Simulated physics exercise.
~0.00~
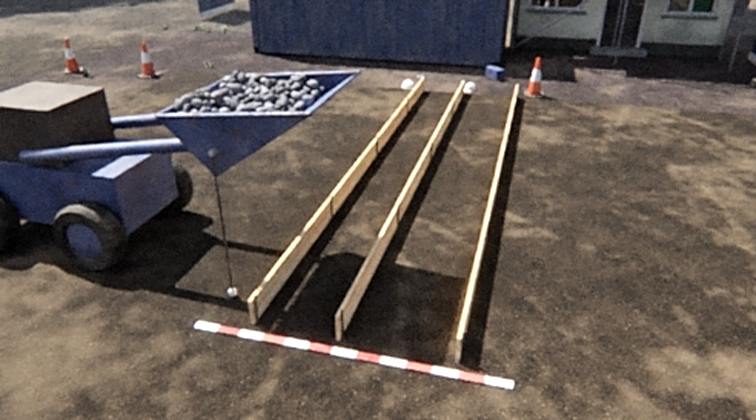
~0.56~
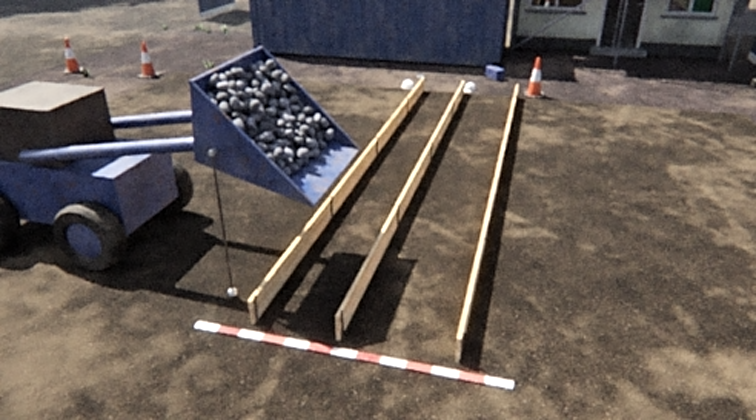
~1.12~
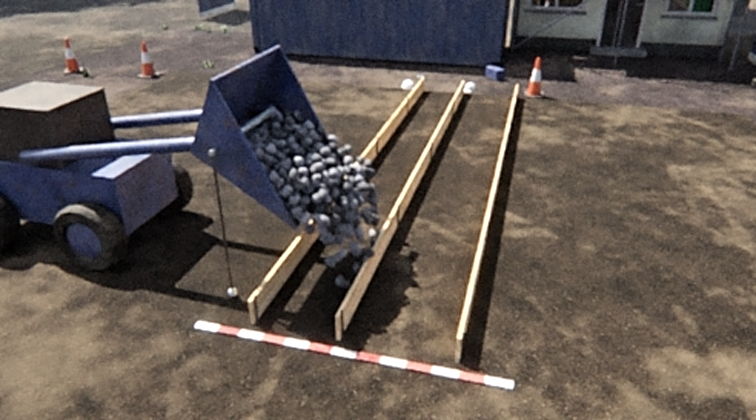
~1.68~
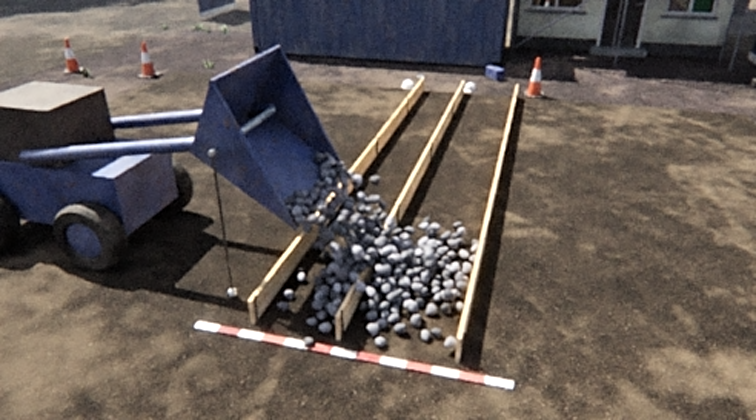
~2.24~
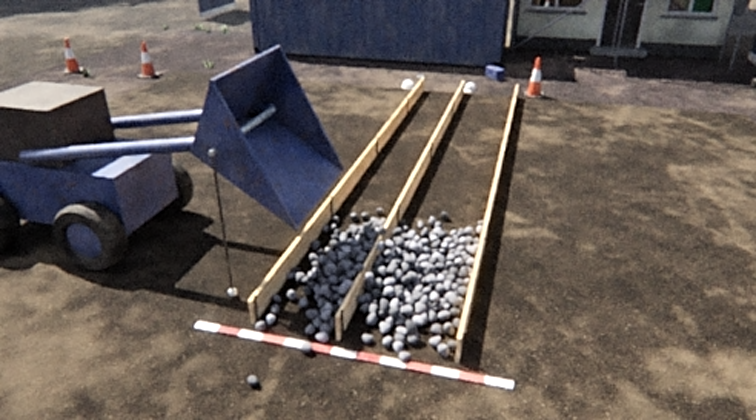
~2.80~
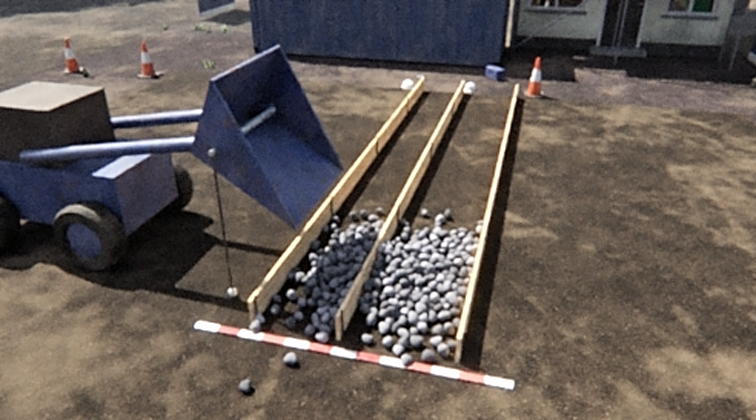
A blue loader tips its bucket and grey stones slide out, settling between wooden planks.
